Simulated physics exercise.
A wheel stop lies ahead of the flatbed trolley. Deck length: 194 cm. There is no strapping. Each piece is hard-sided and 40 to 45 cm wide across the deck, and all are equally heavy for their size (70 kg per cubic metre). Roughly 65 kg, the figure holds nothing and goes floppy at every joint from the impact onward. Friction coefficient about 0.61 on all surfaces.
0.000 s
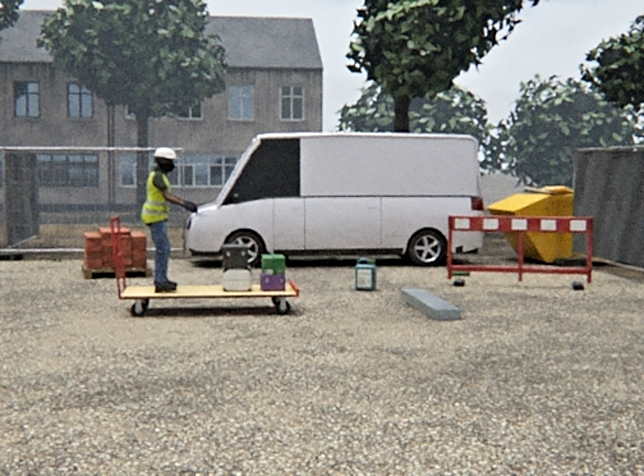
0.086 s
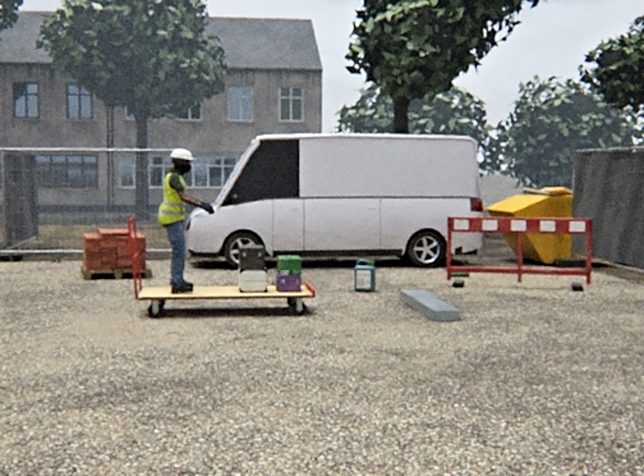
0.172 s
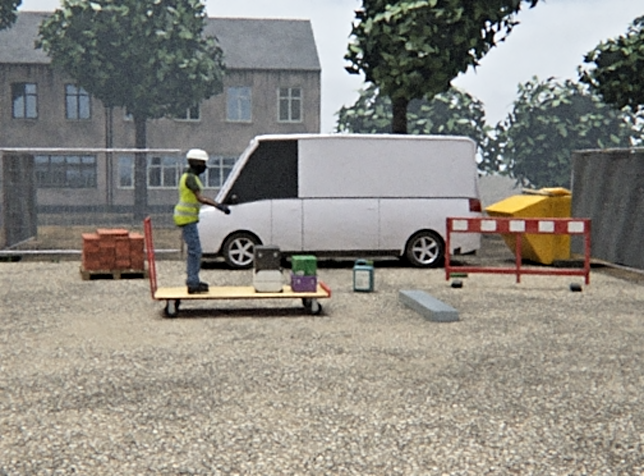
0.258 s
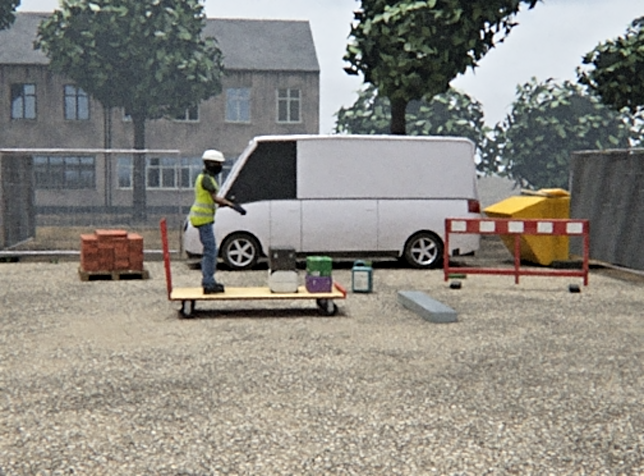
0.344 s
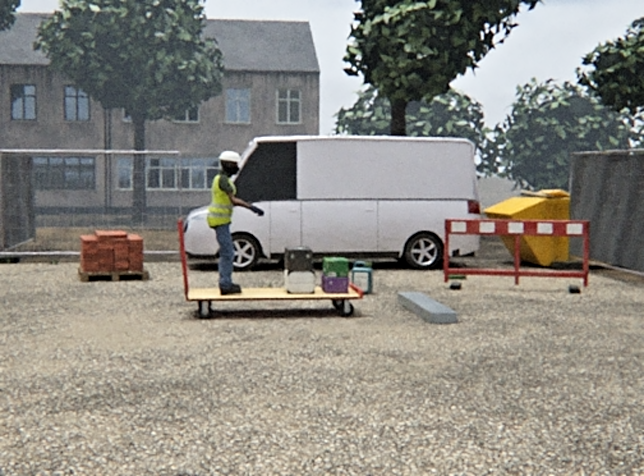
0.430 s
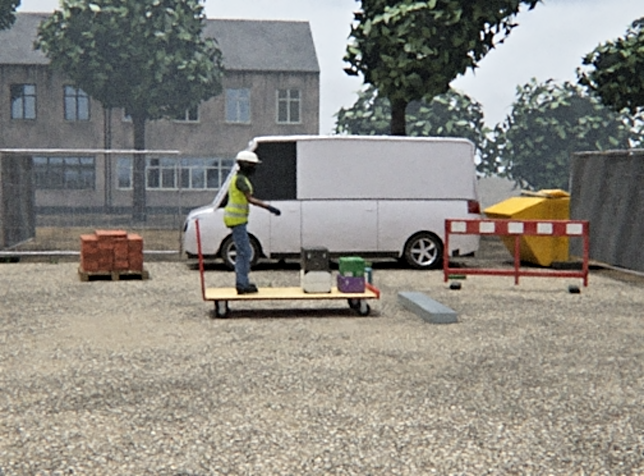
A flatbed trolley carrying a standing worker and several boxes rolls right past a white van.
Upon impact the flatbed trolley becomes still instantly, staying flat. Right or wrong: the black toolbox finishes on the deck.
Wrong, it finishes off the deck.
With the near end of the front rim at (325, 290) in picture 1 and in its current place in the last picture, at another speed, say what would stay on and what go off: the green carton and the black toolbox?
Then green dropped, black still riding.
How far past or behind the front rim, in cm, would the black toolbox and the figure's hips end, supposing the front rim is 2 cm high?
With that rim, black finishes 40 cm past and the hips stay 70 cm behind.
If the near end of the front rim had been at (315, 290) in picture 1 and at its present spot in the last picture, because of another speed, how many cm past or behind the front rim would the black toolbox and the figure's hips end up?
So the black one stops 20 cm short of the front rim, while the hips end up 90 cm behind it.
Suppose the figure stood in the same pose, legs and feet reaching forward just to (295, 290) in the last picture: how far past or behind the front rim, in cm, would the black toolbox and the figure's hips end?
The black one would end 30 cm past the front rim and the hips 100 cm past it.
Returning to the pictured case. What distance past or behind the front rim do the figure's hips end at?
Some 70 cm behind it.
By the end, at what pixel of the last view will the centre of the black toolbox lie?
(454, 296).
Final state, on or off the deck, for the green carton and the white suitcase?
Result - green: Goes over; white: Stays.
Impact comes at 0.68 s.
After 0.93 s the black toolbox is 31 cm behind the rim, tilted 5°, near (395, 258) in the last picture's view.
After 1.23 s the black toolbox is 7 cm behind the rim, tilted 45°, near (415, 259) in the last picture's view.
After 1.68 s the black toolbox is 23 cm past the rim, tilted 60°, near (441, 286) in the last picture's view.
When all is still (3.6 s), past the rim, green carton and black toolbox; behind it, purple toolbox, white suitcase and the figure's hips.
